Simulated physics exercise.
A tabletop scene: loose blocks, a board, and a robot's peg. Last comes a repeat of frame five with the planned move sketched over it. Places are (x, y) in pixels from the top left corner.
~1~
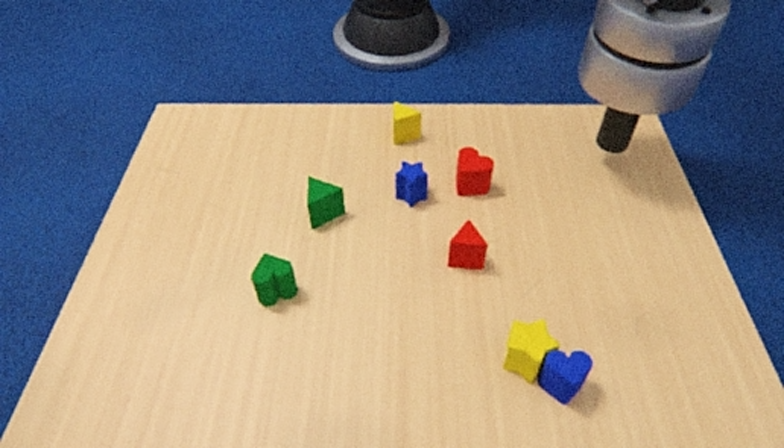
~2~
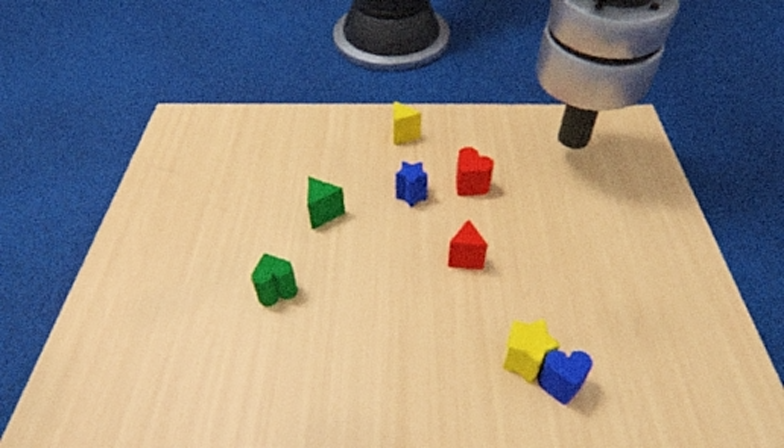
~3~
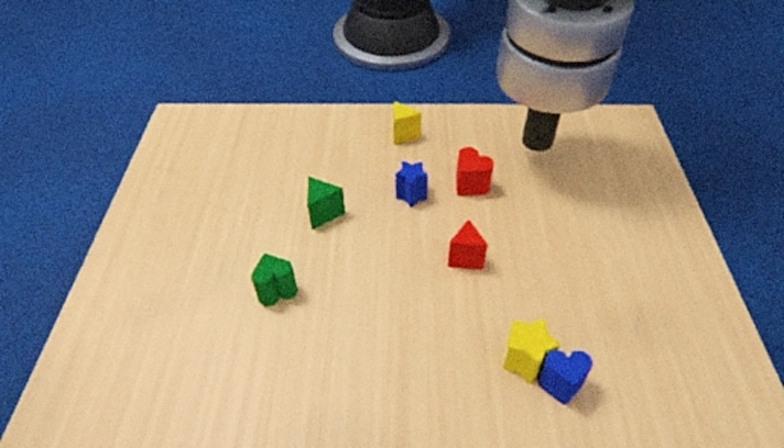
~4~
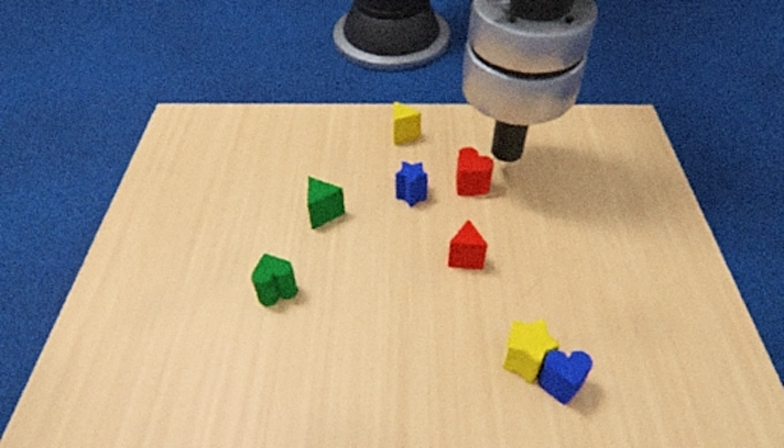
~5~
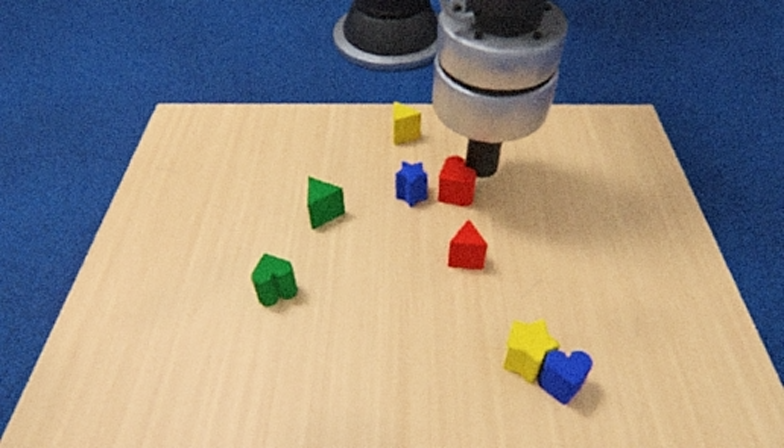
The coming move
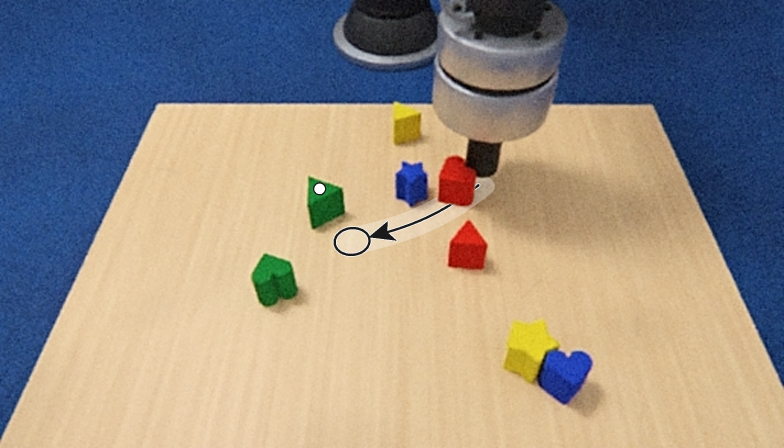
On a pale wooden tabletop against blue, red, green, blue and yellow blocks lie scattered while a robot's dark peg hangs near the upper right corner. The peg slides left toward the red heart, then nudges it a short way left, closer to the blue star, as the other blocks stay still.
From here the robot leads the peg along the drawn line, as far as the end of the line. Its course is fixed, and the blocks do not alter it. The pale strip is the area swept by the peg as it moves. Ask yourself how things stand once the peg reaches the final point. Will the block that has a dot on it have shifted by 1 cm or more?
The answer is no.
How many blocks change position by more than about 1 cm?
A pair of blocks is moved.
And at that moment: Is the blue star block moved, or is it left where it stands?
It's moved.
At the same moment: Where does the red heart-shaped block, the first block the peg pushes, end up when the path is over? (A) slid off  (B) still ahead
Option B.
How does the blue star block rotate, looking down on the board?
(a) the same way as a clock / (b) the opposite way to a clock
I choose a.
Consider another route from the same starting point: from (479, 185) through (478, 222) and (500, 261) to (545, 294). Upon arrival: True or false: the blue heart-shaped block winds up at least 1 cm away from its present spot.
False - the claim does not hold.
The drawn path runs from (479, 185) through (424, 219) to (352, 241); the dot is on the green triangular piece.
The first path, step by step. One third of the way, peg (445, 191); blue star block (402, 173), turned 60° clockwise; red heart-shaped block (419, 193).
Two thirds of the way, peg (400, 210); blue star block (399, 175), turned 80° clockwise; red heart-shaped block (372, 213).
At the end, peg (350, 224); green triangular piece not moved; blue star block (399, 175), turned 80° clockwise; red heart-shaped block (320, 227).
